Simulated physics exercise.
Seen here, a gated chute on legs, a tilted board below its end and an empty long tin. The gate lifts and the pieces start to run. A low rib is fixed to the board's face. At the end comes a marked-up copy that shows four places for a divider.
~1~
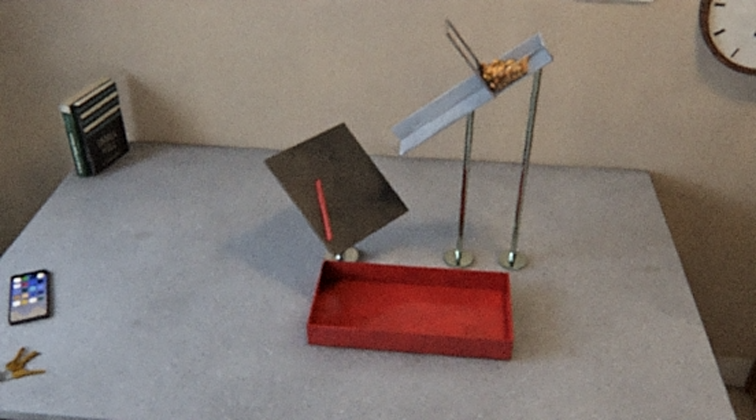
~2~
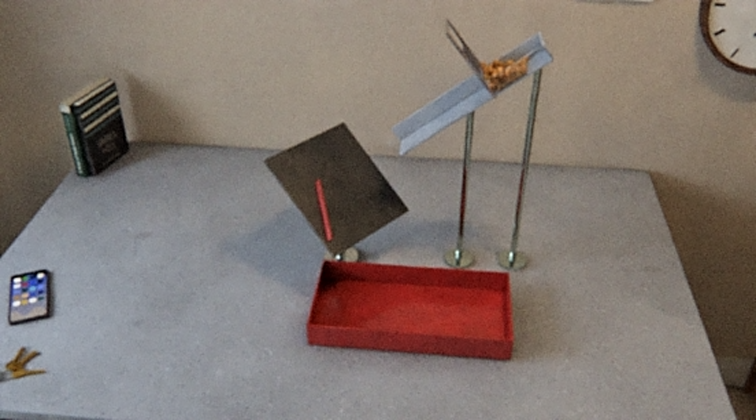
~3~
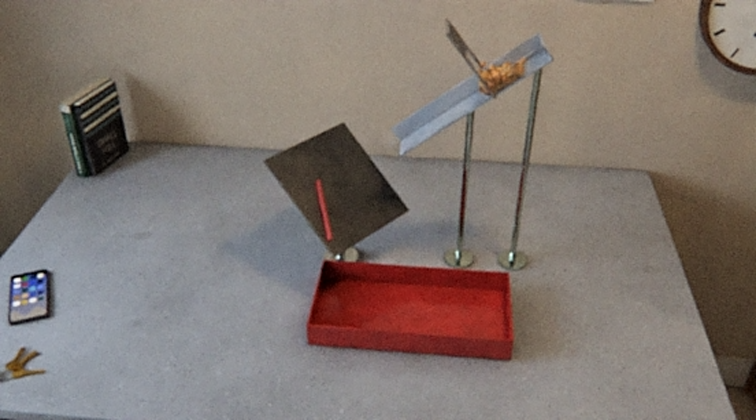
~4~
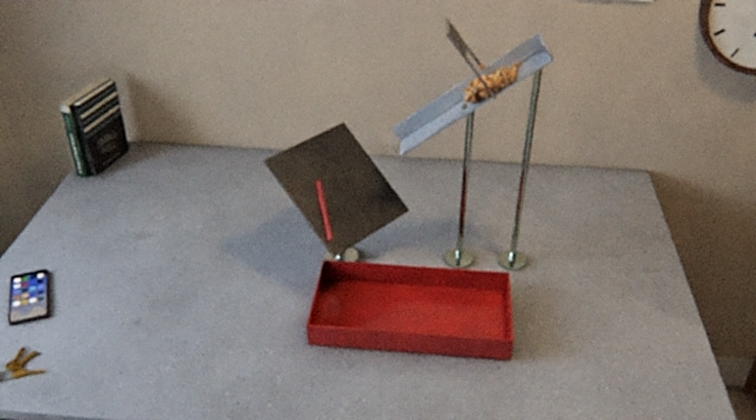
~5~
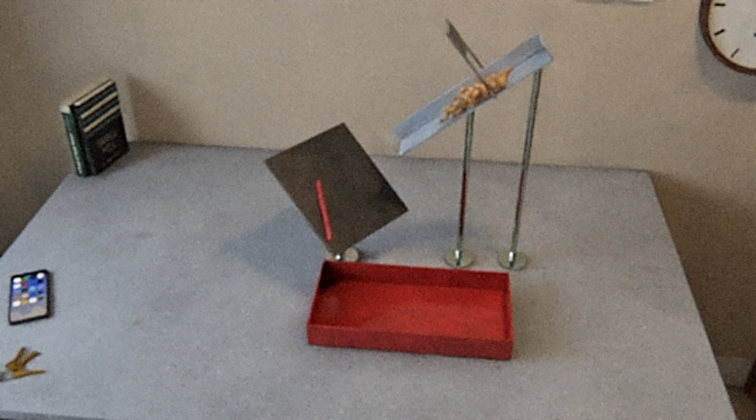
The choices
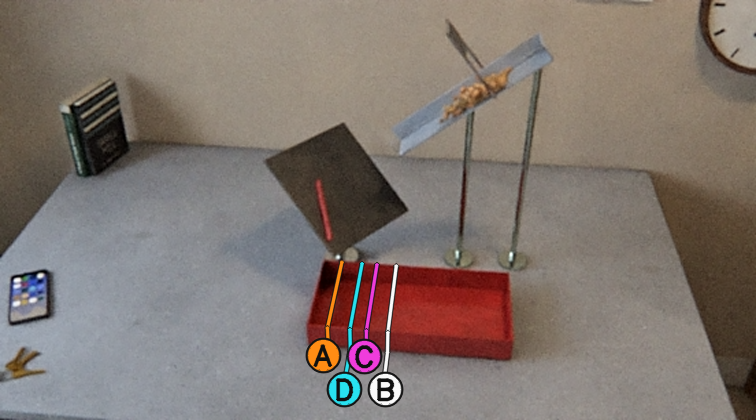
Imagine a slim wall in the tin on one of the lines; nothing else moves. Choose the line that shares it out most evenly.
Best: C.
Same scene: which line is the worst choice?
That is line A.
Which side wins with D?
Right.
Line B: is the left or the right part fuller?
More lands on the left.
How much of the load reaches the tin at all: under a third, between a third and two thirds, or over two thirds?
It is over two thirds.
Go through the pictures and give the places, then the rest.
The first picture shows load behind the gate at (500, 71), round wooden beads; lip of the chute at (401, 149), sloping fairly steeply.
The second picture shows middle of the board at (339, 186), tilted fairly steeply; middle of its low edge at (374, 233); of its high edge at (306, 140).
The third picture shows front corners of the tin at (308, 325) and (513, 340), empty; front of the load at (481, 90).
The fourth picture shows middle of the load at (489, 88); its front at (464, 107), about a quarter of the way to the lip; rib from (319, 179) to (332, 238).
The fifth picture shows middle of the load at (478, 92); its front at (441, 121), about half of the way to the lip.
On the marked copy, line A crosses the front rim at (327, 327); line B crosses the front rim at (387, 331); line C crosses the front rim at (366, 329); line D crosses the front rim at (350, 328).
With A, of what is caught, none on the left of the divider, all on the right.
With B, of what is caught, most on the left of the divider, about a quarter on the right.
With C, of what is caught, about two thirds on the left of the divider, about a third on the right.
With D, of what is caught, about a quarter on the left of the divider, most on the right.
